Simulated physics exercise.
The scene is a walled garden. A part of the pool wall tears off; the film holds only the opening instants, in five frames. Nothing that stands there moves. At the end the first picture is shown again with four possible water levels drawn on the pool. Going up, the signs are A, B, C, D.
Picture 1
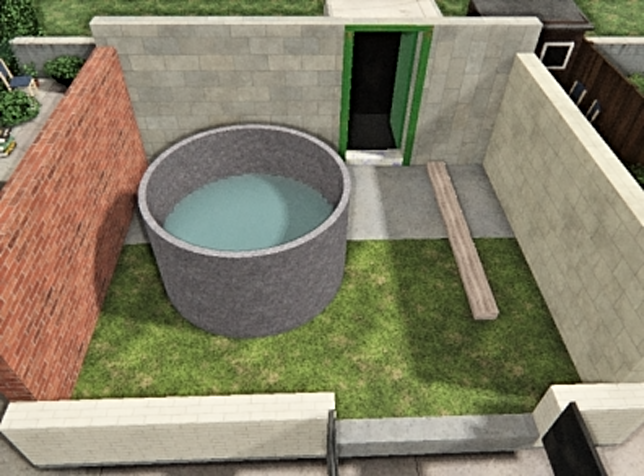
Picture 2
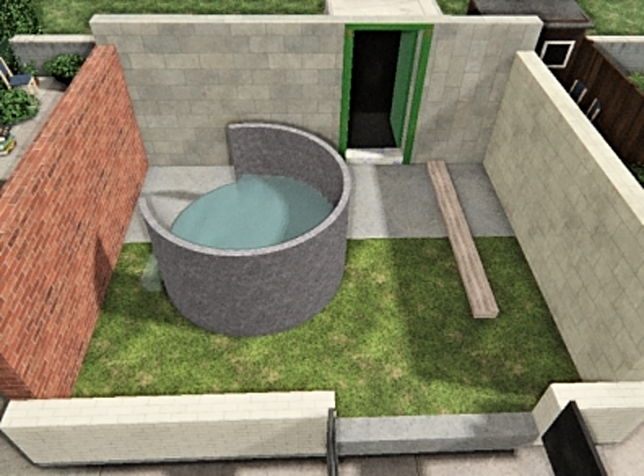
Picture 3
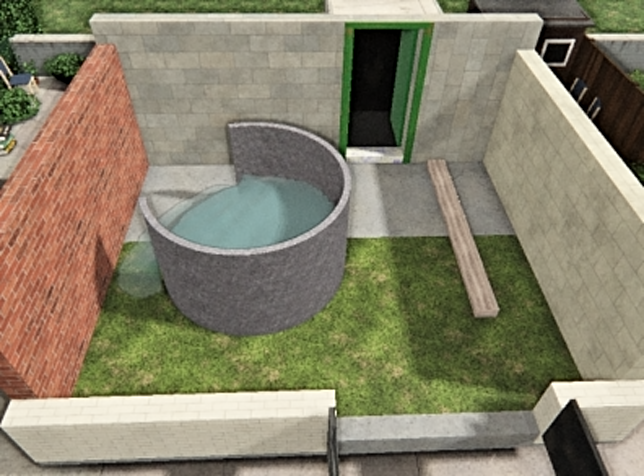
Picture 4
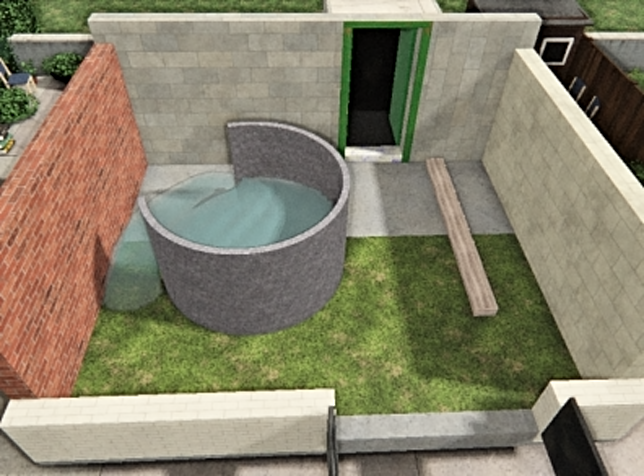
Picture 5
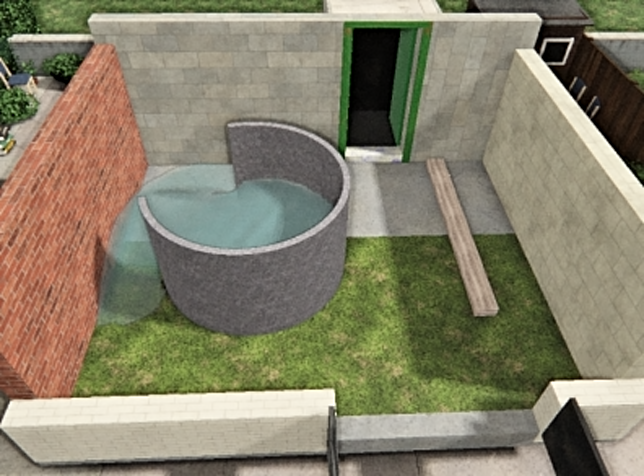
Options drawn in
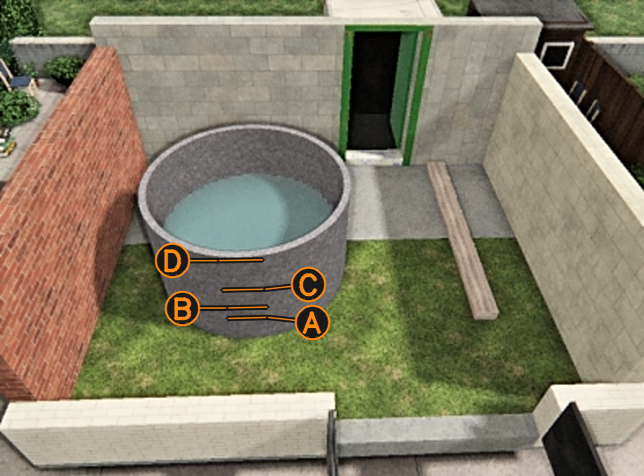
A round grey stone pool in a walled garden lost the back left part of its wall, and water poured out through the gap, spreading over the ground beside the red brick wall.
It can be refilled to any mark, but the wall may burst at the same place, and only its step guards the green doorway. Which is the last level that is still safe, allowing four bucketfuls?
C.
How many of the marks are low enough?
Three of the four.
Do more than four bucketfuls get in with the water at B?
No, that is safe.
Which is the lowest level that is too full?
D it is.
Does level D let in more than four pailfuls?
Yes, it does.
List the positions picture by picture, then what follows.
Water in the pool at rest, its middle at (252, 227); foot of the green doorway at (374, 165); open gate at (445, 386).
Water covers 3 % of the ground and shows as far out as (150, 284).
Water covers 7 % of the ground and shows as far out as (138, 291).
Water covers 12 % of the ground and shows as far out as (118, 303).
Water covers 16 % of the ground and shows as far out as (98, 316).
On the marked copy, A at (248, 317); B at (246, 307); C at (244, 289); D at (239, 260); from the bottom up A, B, C, D.
For level A, nothing gets over.
For level B, nothing gets over.
For level C, a bucket or two gets in.
For level D, about 10 bucketfuls get in.
